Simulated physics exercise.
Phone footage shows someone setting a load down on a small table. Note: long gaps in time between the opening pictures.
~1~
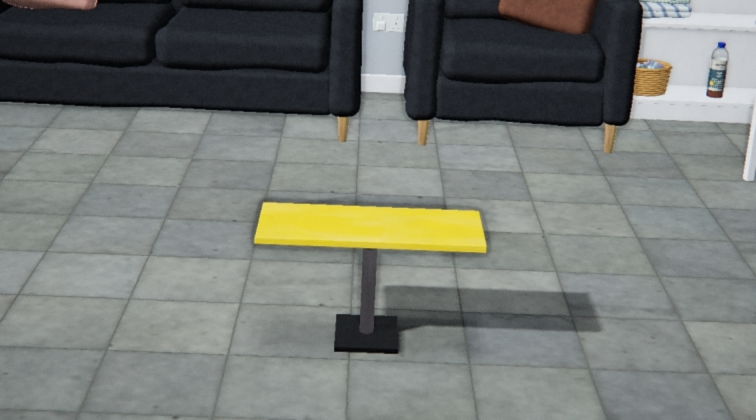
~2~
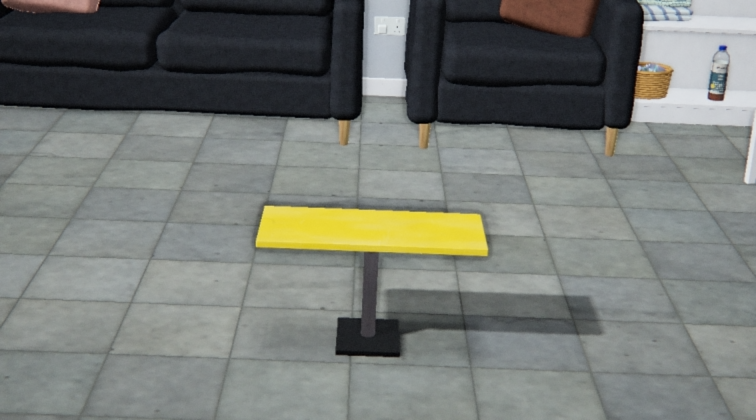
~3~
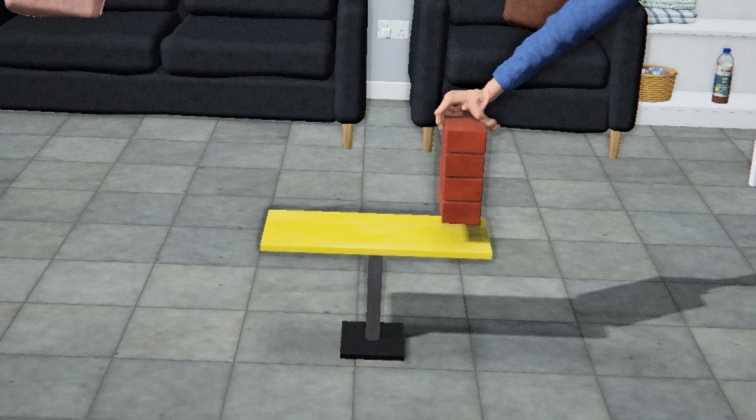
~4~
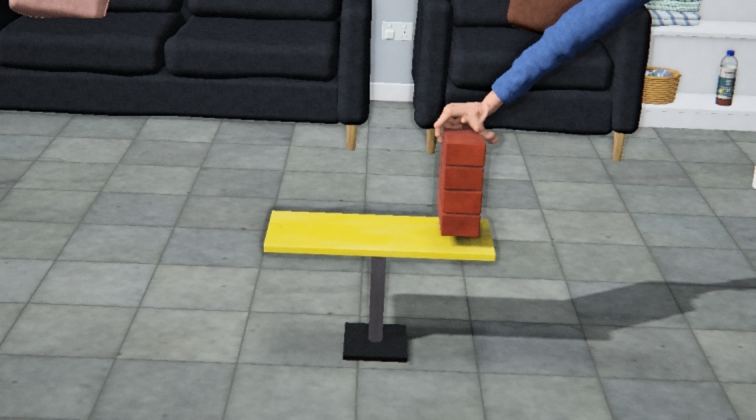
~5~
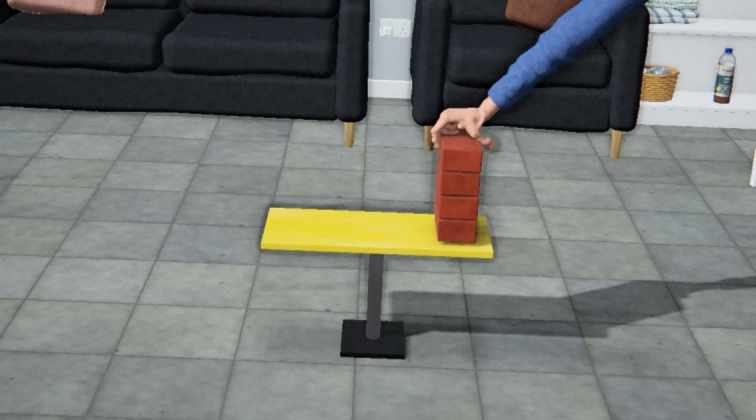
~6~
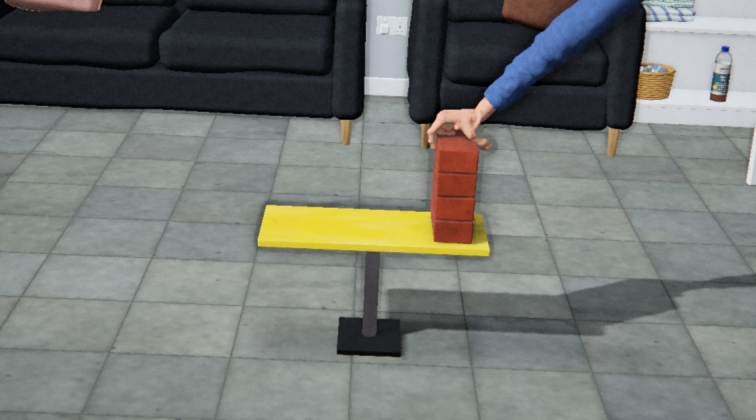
In a living room, a hand lowers stacked red bricks onto a yellow table's right side.
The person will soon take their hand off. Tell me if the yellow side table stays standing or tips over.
The yellow side table tips over.
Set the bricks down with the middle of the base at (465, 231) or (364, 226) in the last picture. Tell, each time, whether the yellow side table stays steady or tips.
Yellow side table, try 1: Falls; try 2: Stable.
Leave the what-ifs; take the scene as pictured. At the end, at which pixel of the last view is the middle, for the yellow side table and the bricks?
Near (423, 257) and (641, 334).
Then, 0.48 s past the last view, yellow side table leaning 31° off how it started near (434, 233).
Then, 0.66 s past the last view, yellow side table leaning 63° off how it started near (461, 252).
Finally, the yellow side table goes over, near (423, 257).
